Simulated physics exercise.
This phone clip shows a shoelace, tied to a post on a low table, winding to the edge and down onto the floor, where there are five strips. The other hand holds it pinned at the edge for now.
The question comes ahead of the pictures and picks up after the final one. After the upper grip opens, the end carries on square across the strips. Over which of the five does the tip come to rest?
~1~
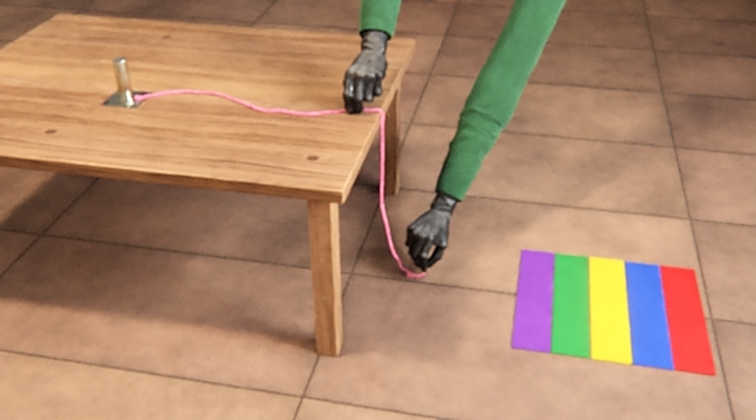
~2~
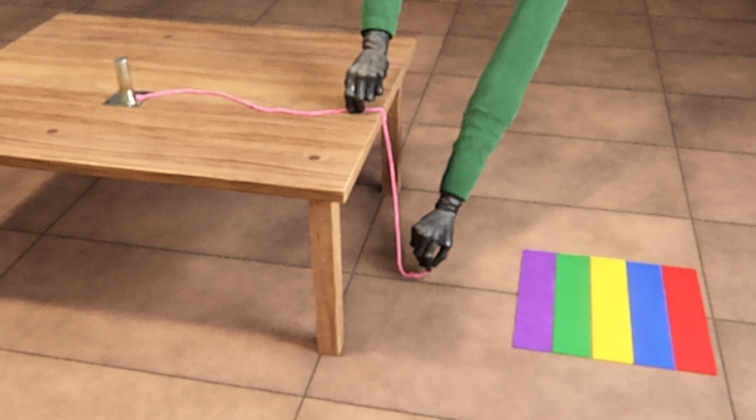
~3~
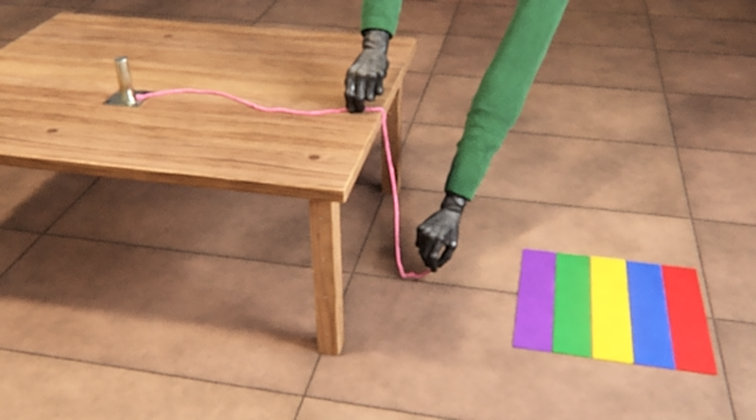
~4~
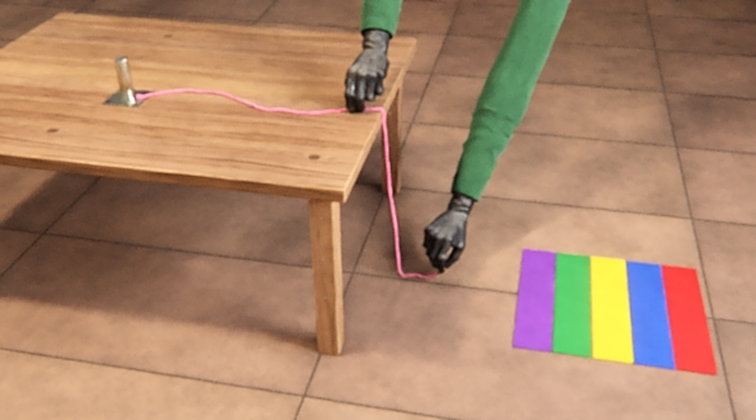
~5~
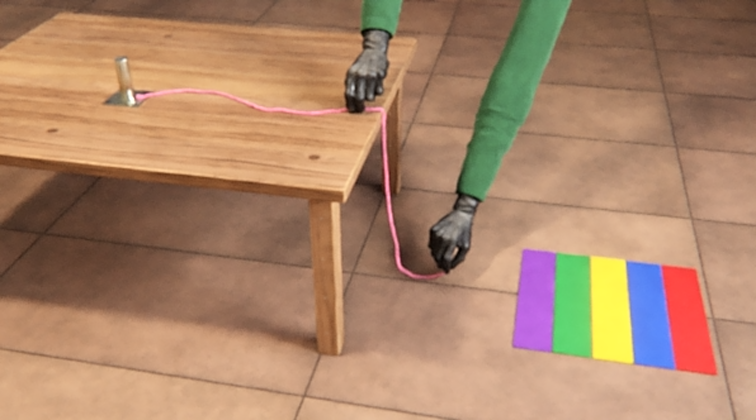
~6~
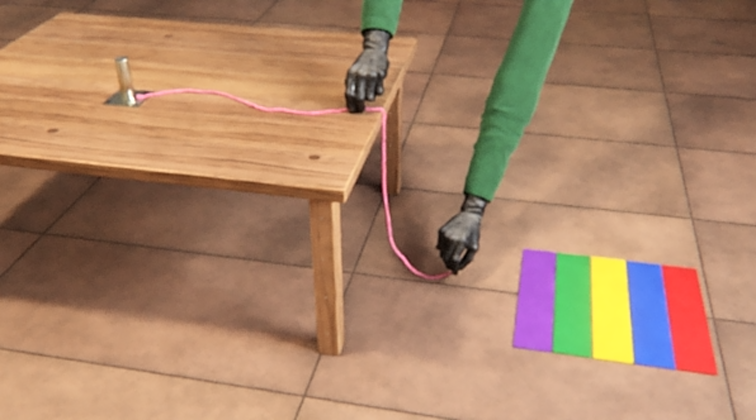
Over the green one.
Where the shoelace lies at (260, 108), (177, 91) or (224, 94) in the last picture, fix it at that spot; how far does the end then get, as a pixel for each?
The places are (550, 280), (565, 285) and (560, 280).
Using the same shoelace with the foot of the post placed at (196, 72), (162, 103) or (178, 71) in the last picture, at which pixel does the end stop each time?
Somewhere near (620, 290), (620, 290) and (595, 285), in that order.
Early on, end near (493, 274); short of the strips.
Midway, end near (544, 280); over purple.
At the end of the slack, end near (574, 284); over green. The green one.
